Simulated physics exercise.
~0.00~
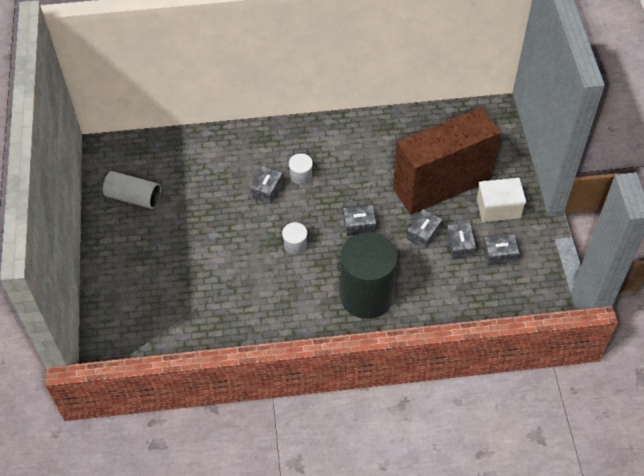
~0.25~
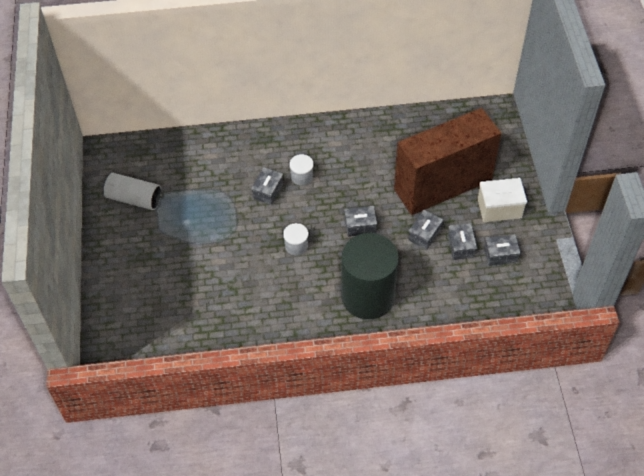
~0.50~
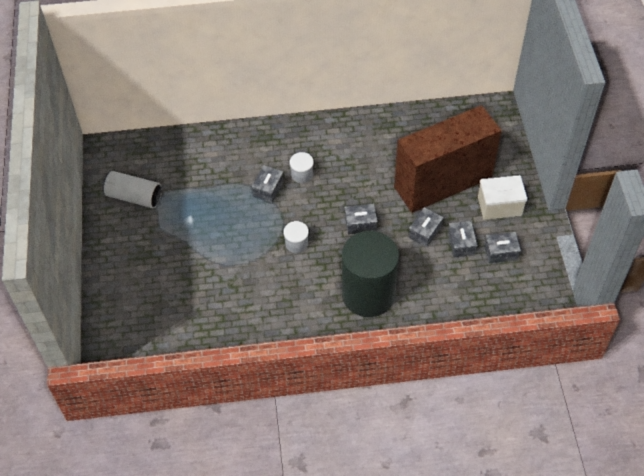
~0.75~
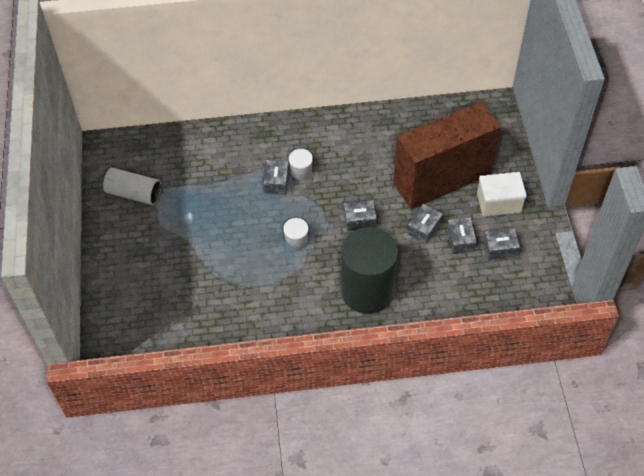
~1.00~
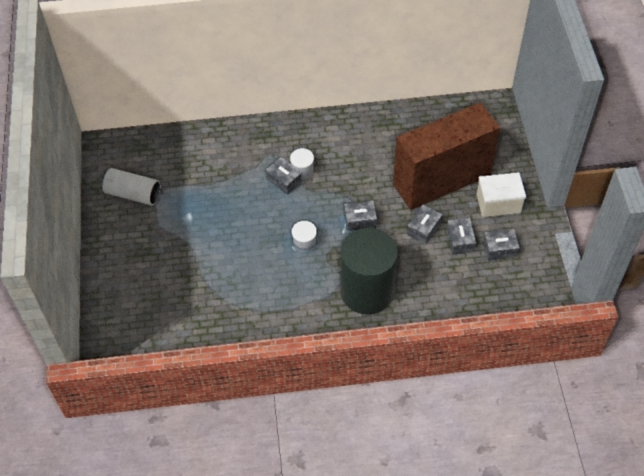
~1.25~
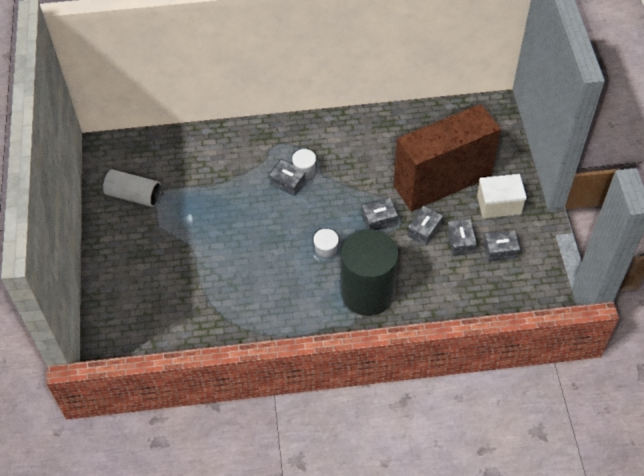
The footage shows water spreading from a grey pipe across the stone floor of a walled lot, reaching a dark green barrel as a few of the small grey boxes and white pails shift slightly, mostly to the right.
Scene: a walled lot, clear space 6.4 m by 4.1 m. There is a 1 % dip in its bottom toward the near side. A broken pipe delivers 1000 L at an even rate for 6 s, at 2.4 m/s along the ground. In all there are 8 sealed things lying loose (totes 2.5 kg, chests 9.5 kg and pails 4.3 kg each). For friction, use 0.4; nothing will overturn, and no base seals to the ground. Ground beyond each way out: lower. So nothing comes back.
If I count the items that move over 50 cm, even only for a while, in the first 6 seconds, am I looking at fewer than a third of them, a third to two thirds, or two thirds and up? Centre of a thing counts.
It falls in the top third.
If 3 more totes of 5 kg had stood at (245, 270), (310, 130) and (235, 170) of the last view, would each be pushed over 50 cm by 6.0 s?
Order kept: Too far; not that far; not that far.
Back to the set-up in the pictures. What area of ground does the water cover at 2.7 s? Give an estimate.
My estimate is roughly 13 m2.
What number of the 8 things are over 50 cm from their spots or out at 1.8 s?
3 in all.
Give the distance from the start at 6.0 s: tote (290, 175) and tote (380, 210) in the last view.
400 cm; gone out.
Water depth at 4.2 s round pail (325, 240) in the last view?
Depth: Near 7 cm.
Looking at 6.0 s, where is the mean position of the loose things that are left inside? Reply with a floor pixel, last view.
Somewhere near (472, 184).
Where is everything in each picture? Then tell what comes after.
A pail at (295, 233), on the bottom; a tote at (266, 180), on the bottom; 0.0 m2 under water; 0 of 8 have shifted, in the first frame.
A pail at (296, 233) rests on the ground; a tote at (267, 181), on the bottom; water covers 0.8 m2; 0 of 8 have shifted, in the second frame.
A pail at (296, 231) rests on the ground; a tote at (267, 179), on the bottom; water covers 1.6 m2; 0 of 8 have shifted, in the third frame.
A pail at (296, 228) rests on the ground; a tote at (276, 172) rests on the ground, 14 cm from its start; water covers 2.7 m2; 1 of 8 have shifted, in the fourth frame.
A pail at (304, 231) rests on the ground, 13 cm from its start; a tote at (284, 171), on the bottom, 26 cm from its start; water covers 4.2 m2; 2 of 8 have shifted, in the fifth frame.
A pail at (326, 239), on the bottom, 43 cm from its start; a tote at (288, 173) floats, 30 cm from its start; water covers 5.8 m2; 4 of 8 have shifted, in the sixth frame.
After 1.8 s 3 of 8 are over 50 cm from their spots; 2 afloat.
After 2.7 s 6 of 8 are over 50 cm from their spots; 2 afloat.
After 4.2 s 7 of 8 are over 50 cm from their spots; 3 afloat.
After 6.0 s 7 of 8 are over 50 cm from their spots, and 7 have been at some point; 2 afloat.
